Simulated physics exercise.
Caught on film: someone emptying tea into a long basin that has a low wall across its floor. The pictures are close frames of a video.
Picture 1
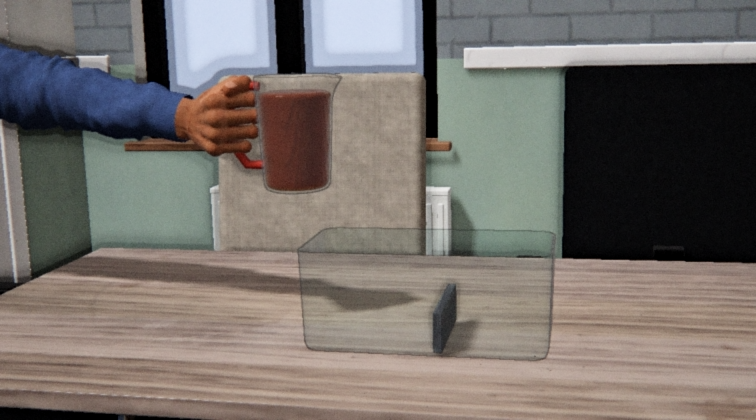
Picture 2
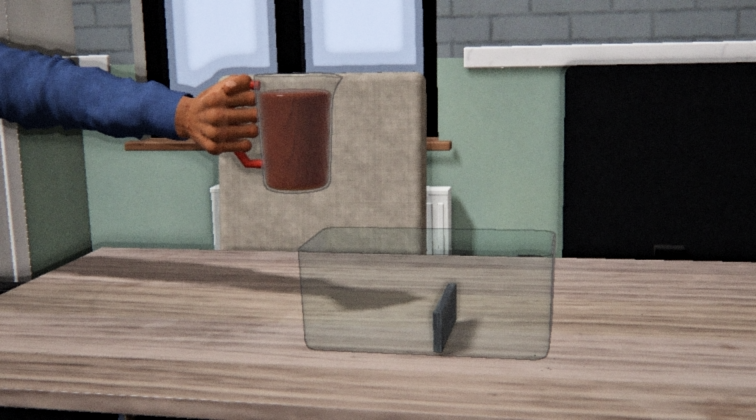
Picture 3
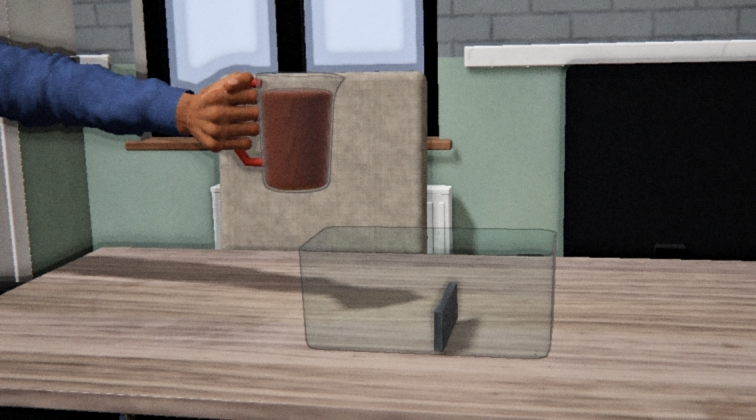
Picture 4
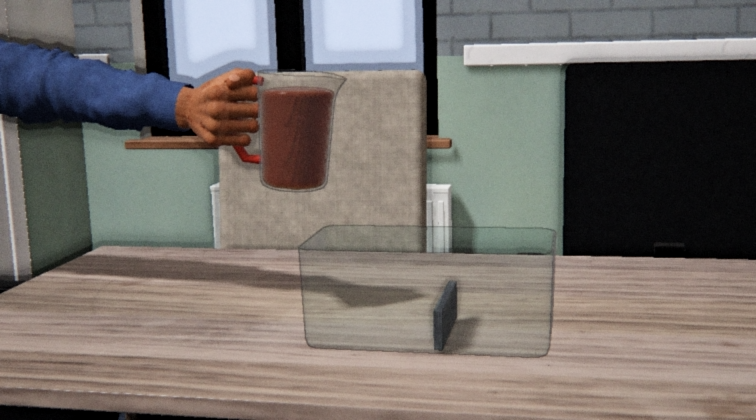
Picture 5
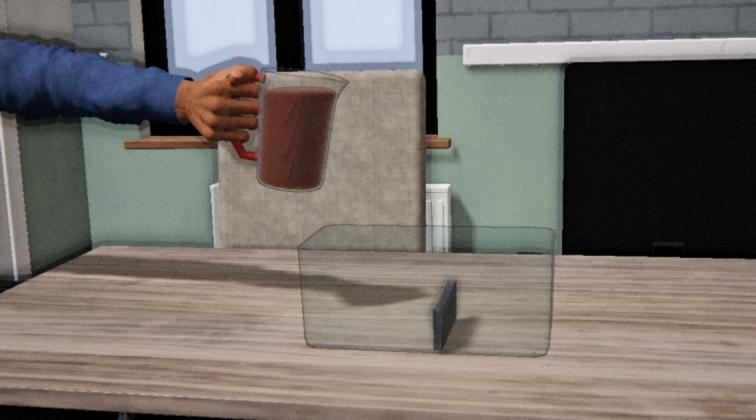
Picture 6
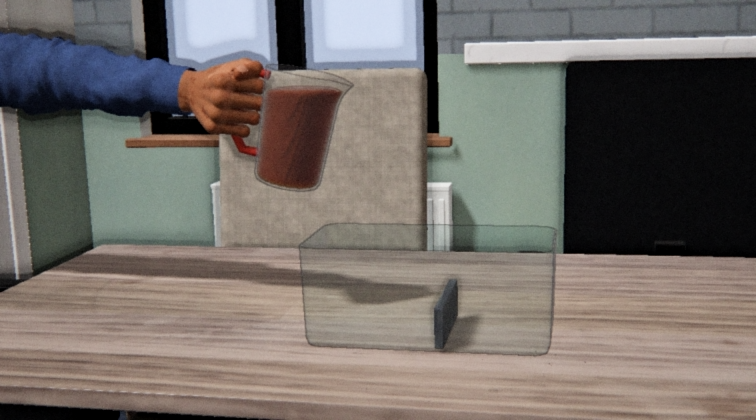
A hand in a blue sleeve holding a glass jug of brown liquid, slowly tilting it rightward above a clear basin.
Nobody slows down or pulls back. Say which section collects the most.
It is the left one.
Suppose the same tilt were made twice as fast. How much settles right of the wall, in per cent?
About 5 per cent.
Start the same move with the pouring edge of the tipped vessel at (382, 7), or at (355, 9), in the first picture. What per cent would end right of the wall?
The first gives 90 %, the second 60 %.
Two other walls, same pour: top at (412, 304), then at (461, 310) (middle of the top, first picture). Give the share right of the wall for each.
The first gives 65 %, the second 10 %.
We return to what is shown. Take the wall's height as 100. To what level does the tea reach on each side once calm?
Left: 60 %. Right: 0 %.
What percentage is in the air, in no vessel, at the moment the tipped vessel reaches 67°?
Some 10 per cent.
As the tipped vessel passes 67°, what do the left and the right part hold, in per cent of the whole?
Left about 5, right about 0.
A moment on, the tilt is 67° and 84 per cent is still to pour, 4 is left of the wall and 0 right of it.
Next, the tilt is 103° and 30 per cent is still to pour, 50 is left of the wall and 0 right of it.
Then the tilt is 112° and 1 per cent is still to pour, 93 is left of the wall and 2 right of it.
Later the tilt is 112° and 0 per cent is still to pour, 94 is left of the wall and 3 right of it.
At rest 94 per cent lies left of the wall, 3 right of it and 3 outside.
